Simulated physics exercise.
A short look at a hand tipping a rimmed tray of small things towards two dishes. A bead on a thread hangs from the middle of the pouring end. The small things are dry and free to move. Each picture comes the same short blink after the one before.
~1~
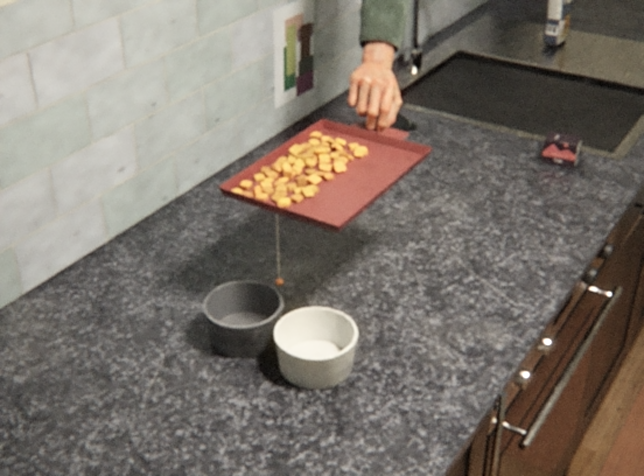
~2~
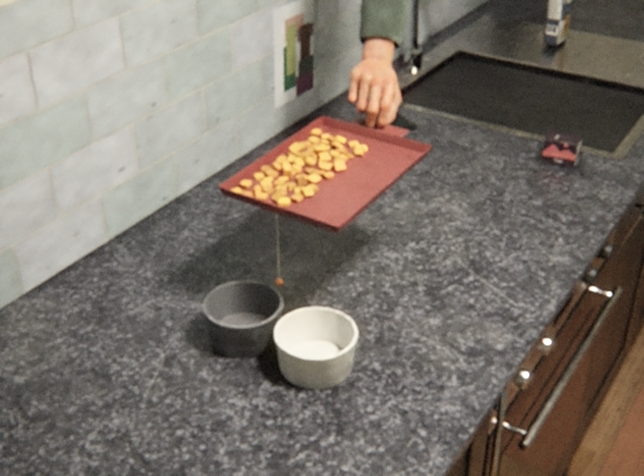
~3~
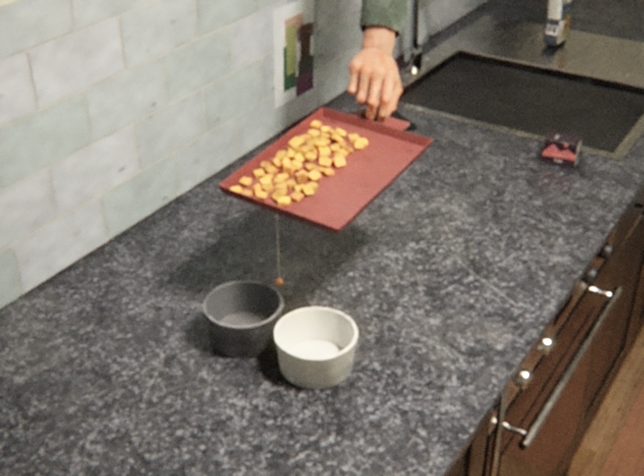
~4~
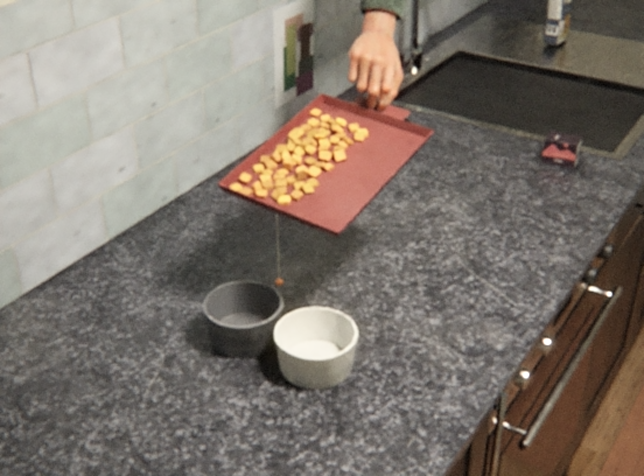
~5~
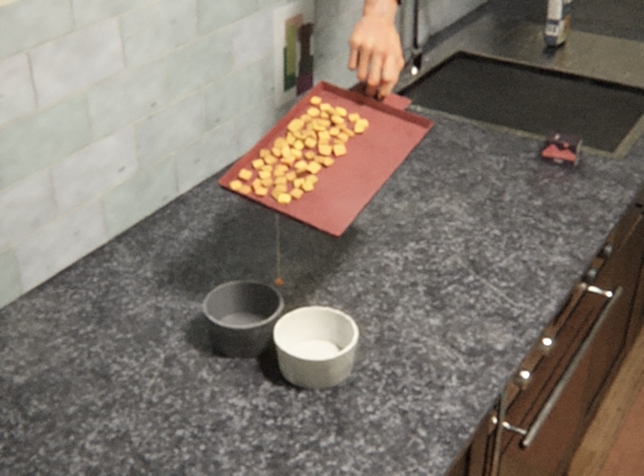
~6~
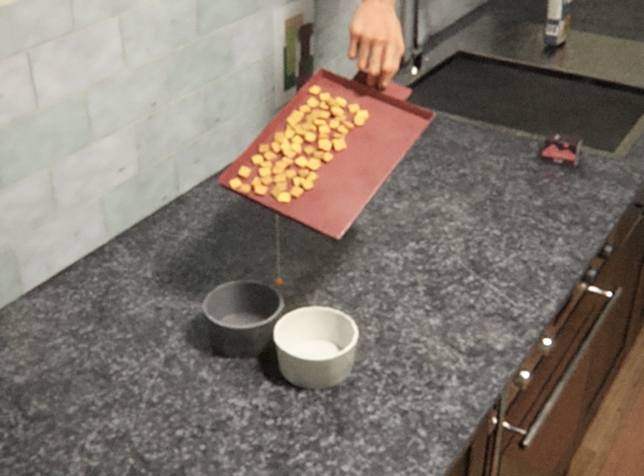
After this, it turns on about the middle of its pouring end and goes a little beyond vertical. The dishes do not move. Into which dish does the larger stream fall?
The right dish gets more.
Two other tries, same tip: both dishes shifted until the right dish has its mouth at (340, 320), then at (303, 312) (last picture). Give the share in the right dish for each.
Near 80 % and 70 %.
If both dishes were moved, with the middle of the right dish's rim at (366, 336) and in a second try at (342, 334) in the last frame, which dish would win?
At the first place the left one, at the second the right dish.
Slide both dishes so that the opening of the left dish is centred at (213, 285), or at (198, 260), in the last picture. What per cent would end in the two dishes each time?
Roughly 30 per cent, and 0 per cent.
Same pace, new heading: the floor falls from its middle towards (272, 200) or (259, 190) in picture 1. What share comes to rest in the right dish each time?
The first gives 0 %, the second 0 %.
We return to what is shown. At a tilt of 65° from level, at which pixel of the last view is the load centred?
Close to (317, 230).
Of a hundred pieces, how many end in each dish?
For the left dish some 10 %, for the right dish some 60 %.
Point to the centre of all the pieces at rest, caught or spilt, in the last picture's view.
Around (318, 356).
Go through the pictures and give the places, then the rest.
Corners of the pouring end at (223, 186) and (337, 223), level; middle of the load at (299, 165), cereal squares; left dish at (220, 336); right dish at (294, 367); bead on its thread at (279, 282), in the first frame.
Corners of the pouring end at (223, 186) and (337, 224), level; middle of the load at (299, 163), in the second frame.
Corners of the pouring end at (223, 185) and (337, 226), tipped barely, lowest at the right corner; middle of the load at (298, 159), in the third frame.
Corners of the pouring end at (222, 183) and (337, 229), tipped a little, lowest at the right corner; middle of the load at (298, 152), in the fourth frame.
Corners of the pouring end at (222, 181) and (337, 232), tipped clearly, lowest at the right corner; middle of the load at (298, 146), in the fifth frame.
Corners of the pouring end at (222, 180) and (337, 235), tipped clearly, lowest at the right corner; middle of the load at (297, 141); left dish at (220, 336); right dish at (294, 367), in the sixth frame.
Soon after the last picture, tray tipped steeply; most on the tray; a stray few outside both; about a quarter in the air.
A little later, tray tipped past a quarter turn; a stray few on the tray; about half in the right dish; a small part in the left dish; about a quarter outside both; a small part in the air.
Later still, tray tipped past a quarter turn; about half in the right dish; a small part in the left dish; about a third outside both.
At rest, tray tipped past a quarter turn; about half in the right dish; a small part in the left dish; about a third outside both.
